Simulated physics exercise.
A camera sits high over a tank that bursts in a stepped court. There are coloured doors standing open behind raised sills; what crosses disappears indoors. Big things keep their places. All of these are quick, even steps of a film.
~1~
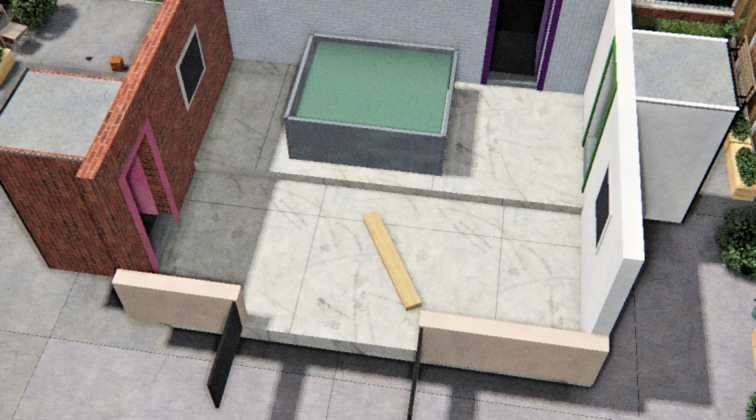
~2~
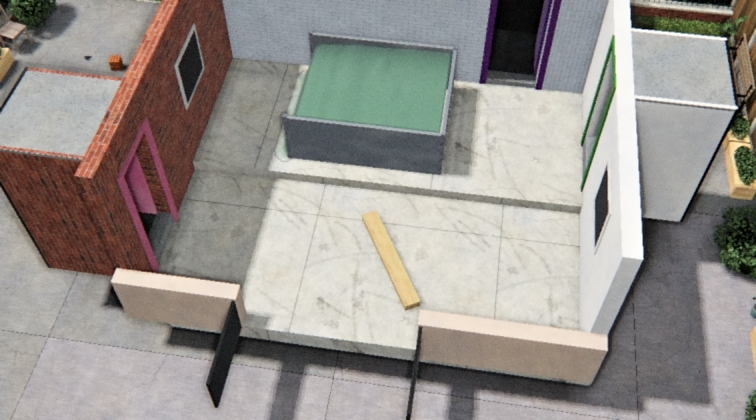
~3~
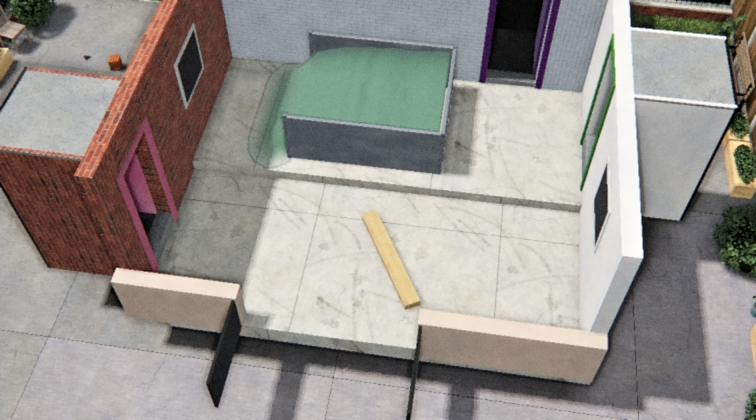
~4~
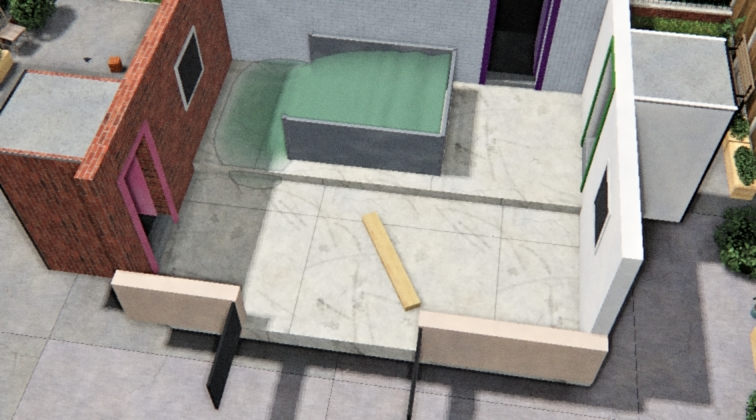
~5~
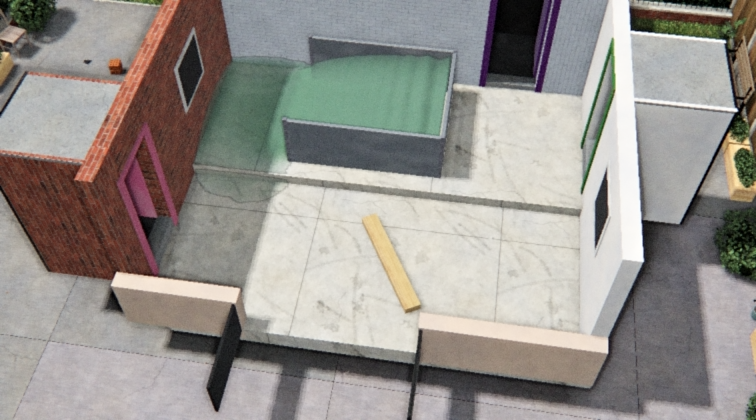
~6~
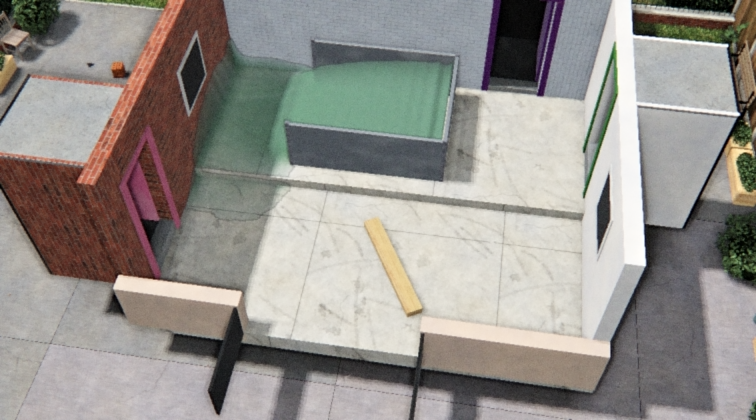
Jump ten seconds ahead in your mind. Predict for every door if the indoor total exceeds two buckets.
Prediction: The pink door exceeds it, the green door does not exceed it, the purple door does not exceed it.
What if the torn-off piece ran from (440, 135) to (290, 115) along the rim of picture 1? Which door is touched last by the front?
My answer: The purple one.
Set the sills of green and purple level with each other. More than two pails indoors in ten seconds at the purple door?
Purple: Falls short.
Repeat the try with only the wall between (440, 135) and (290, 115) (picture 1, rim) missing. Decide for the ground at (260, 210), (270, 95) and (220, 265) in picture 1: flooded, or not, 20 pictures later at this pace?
First soaked through, second kept bare, third soaked through.
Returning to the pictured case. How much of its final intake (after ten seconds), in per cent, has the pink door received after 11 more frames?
Close to 0 %.
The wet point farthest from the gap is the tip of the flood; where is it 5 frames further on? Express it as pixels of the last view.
The farthest wet spot is near (148, 305).
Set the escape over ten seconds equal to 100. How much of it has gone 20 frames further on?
By my reckoning, 15 %.
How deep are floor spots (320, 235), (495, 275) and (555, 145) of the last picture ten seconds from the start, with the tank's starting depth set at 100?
Going place by place: 10 %, 8 % and 2 %.
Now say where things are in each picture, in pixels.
The first picture shows the open tank at (375, 86) is whole and still.
In the second picture, water pours out at (303, 102) and has run to a hidden place.
In the third picture, water pours out at (303, 102) and has run to (295, 64).
In the fourth picture, the front is at (238, 180), out from the gap at (303, 106).
In the fifth picture, the front is at (208, 187), out from the gap at (303, 108).
In the sixth picture, water pours out at (306, 112) and has run to (187, 204).
A moment on, water covers 25 % of the floor; the pink door wet at the sill, nothing in, the green door not reached, the purple door not reached.
Next, water covers 30 % of the floor; the pink door wet at the sill, nothing in, the green door not reached, the purple door not reached.
Then, water covers 55 % of the floor; the pink door under two buckets in, the green door not reached, the purple door wet at the sill, nothing in.
Later, water covers 85 % of the floor; the pink door over two buckets in, the green door wet at the sill, nothing in, the purple door wet at the sill, nothing in.
In the end, water covers 90 % of the floor; the pink door over two buckets in, the green door wet at the sill, nothing in, the purple door wet at the sill, nothing in.
